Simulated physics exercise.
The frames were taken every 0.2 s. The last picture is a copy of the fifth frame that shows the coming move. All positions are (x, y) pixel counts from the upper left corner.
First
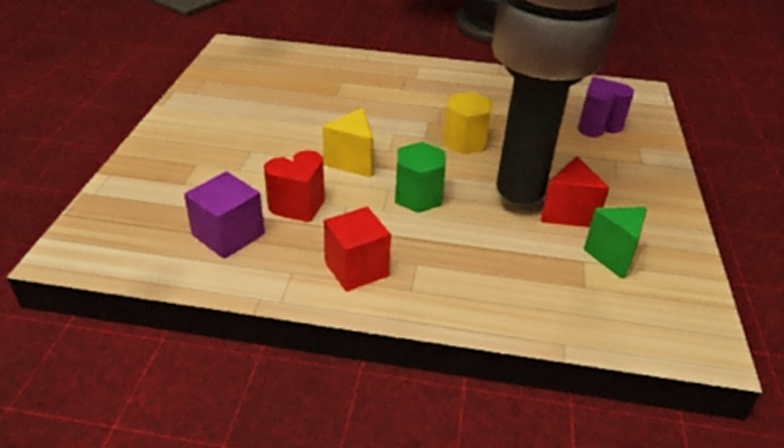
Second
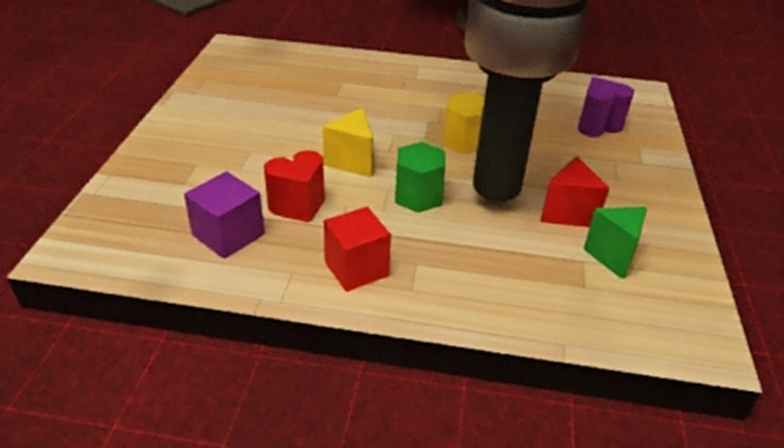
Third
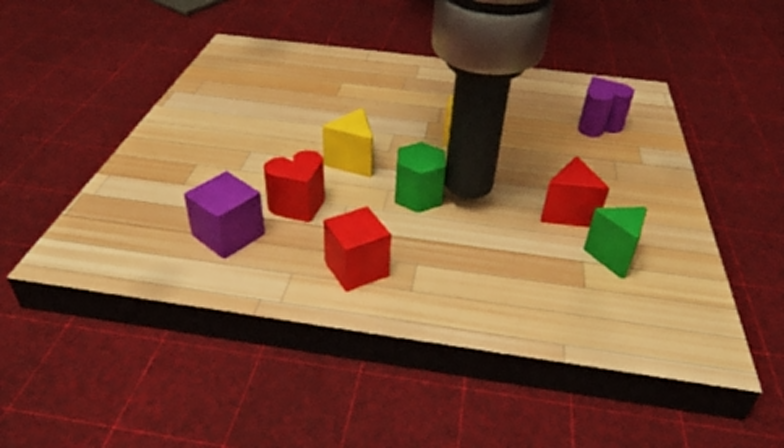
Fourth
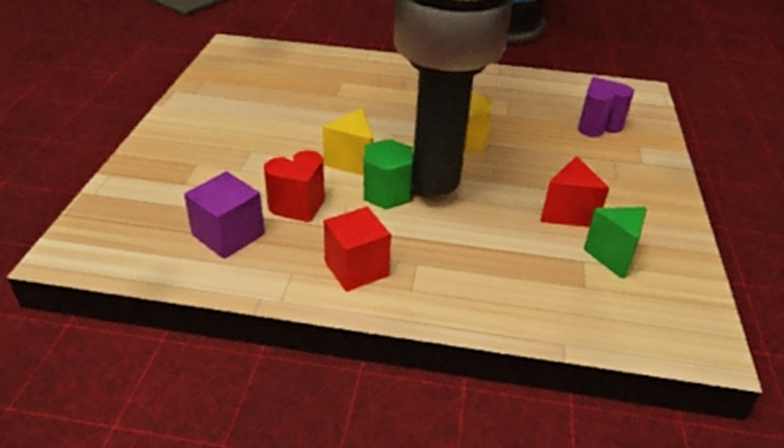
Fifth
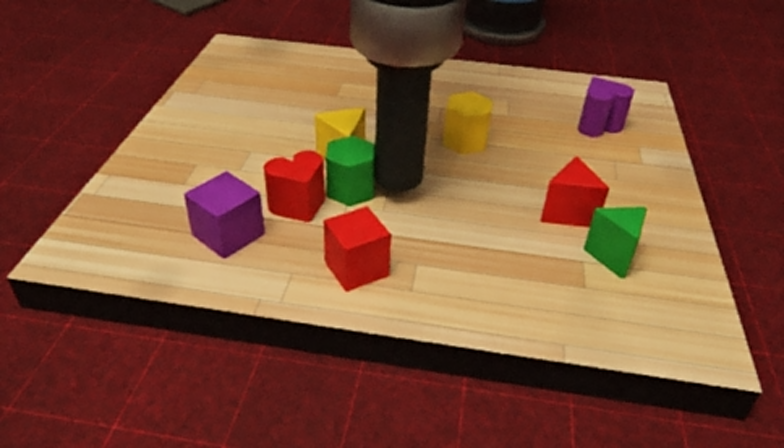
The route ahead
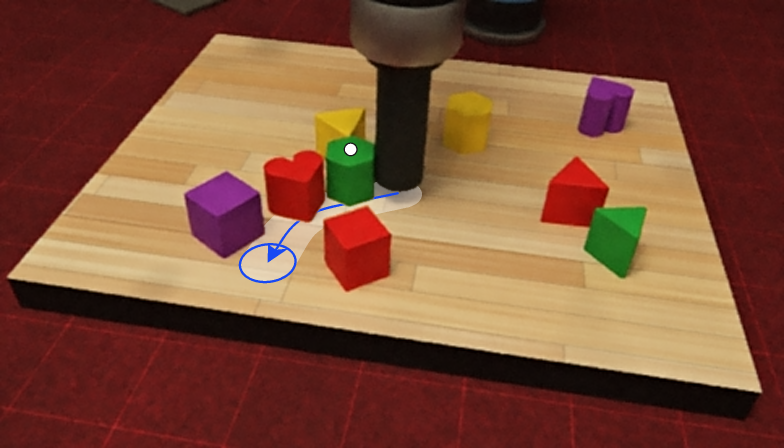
At the start, a dark post stands among colored blocks on a wooden board, beside a red triangular block. It moves left across the open space to the green hexagonal block, then pushes that block left toward the red heart, and the yellow triangle shifts slightly as well.
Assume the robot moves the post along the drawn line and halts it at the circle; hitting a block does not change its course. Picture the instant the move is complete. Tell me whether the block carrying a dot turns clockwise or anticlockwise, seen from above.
Rotation: Clockwise.
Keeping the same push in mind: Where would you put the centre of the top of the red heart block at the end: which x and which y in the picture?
For the centre of its top, I'd go with (258, 162).
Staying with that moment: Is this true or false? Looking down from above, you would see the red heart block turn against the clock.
The claim holds.
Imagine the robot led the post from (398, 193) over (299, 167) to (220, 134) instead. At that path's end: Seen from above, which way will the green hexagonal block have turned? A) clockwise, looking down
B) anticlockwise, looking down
B: Anticlockwise, looking down.
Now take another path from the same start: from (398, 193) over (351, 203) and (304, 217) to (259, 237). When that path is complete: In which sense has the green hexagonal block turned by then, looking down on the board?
That block twists clockwise.
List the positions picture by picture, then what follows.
In the first frame, lower end of the post (520, 191), tops of blocks, purple square piece (222, 192), red heart block (296, 164), yellow triangle (353, 123), green hexagonal block (422, 156).
In the second frame, post (497, 188), blocks as before.
In the third frame, post (468, 186), blocks as before.
In the fourth frame, post (436, 182), green hexagonal block (389, 153).
In the fifth frame, post (399, 179), purple square piece (222, 192), red heart block (296, 164), yellow triangle (343, 118), green hexagonal block (351, 149).
The drawn path runs from (398, 193) through (344, 204) and (295, 224) to (268, 263); the dot is on the green hexagonal block.
On the path given first. One third of the way, post (343, 190); red heart block (265, 163), turned 60° anticlockwise; green hexagonal block (305, 145), turned 35° clockwise.
Two thirds of the way, post (293, 210); red heart block (258, 162), turned 70° anticlockwise; green hexagonal block (297, 143), turned 50° clockwise.
At the end, post (266, 247); purple square piece (209, 201), turned 45° clockwise; red heart block (258, 162), turned 70° anticlockwise; yellow triangle not moved; green hexagonal block (297, 143), turned 50° clockwise.
